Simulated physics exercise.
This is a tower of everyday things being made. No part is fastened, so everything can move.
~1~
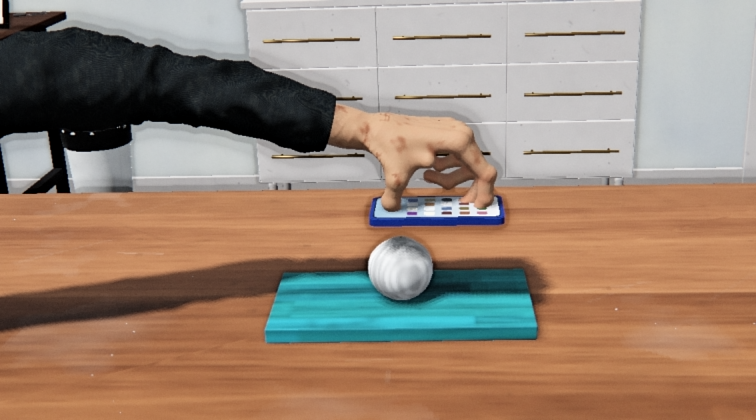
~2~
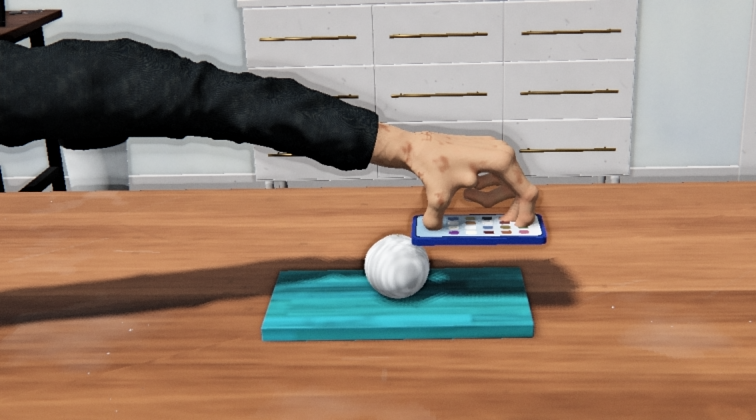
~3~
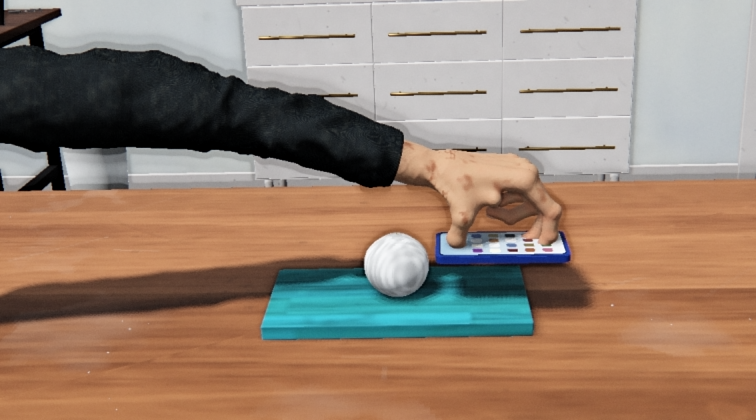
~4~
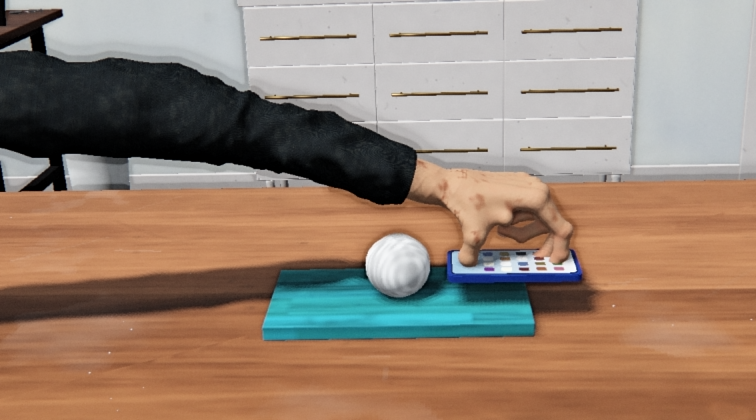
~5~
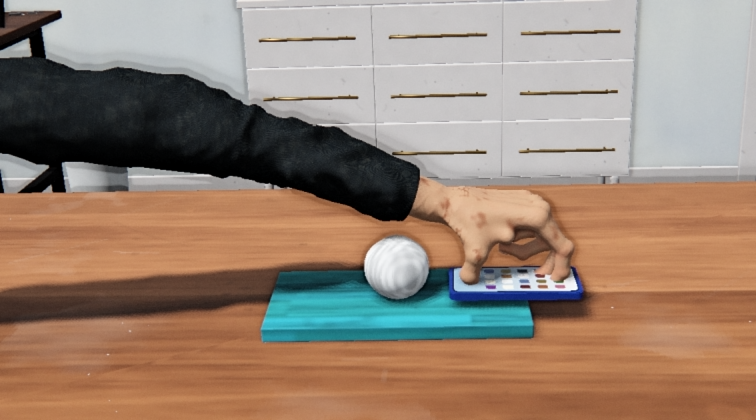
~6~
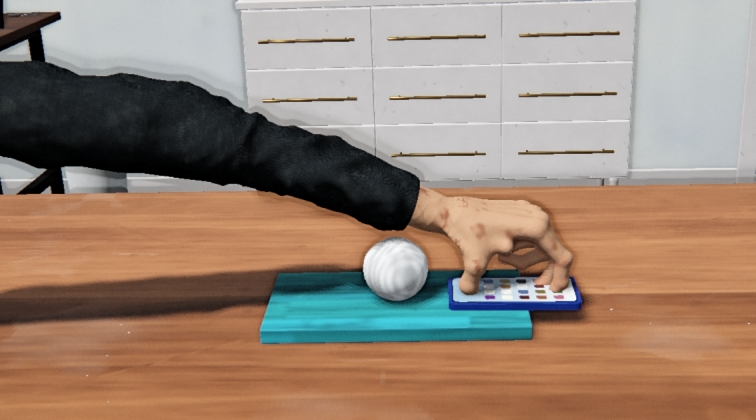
A blue phone, gripped from above by a hand in a dark sleeve, moves right and down past a white ball and is set on the right end of a turquoise board, the fingers still holding it.
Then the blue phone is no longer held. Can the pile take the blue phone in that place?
So the pile survives that.
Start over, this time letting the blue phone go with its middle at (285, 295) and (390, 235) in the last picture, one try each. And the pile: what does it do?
In the first case the pile remains standing, while in the second it collapses.
Then, 0.40 s on from there, no change.
Then, 0.90 s on from there, blue phone resting near (513, 294).
In the end, all 3 unmoved. At the end, from the last picture's camera, blue phone near (513, 293). The pile keeps its balance.
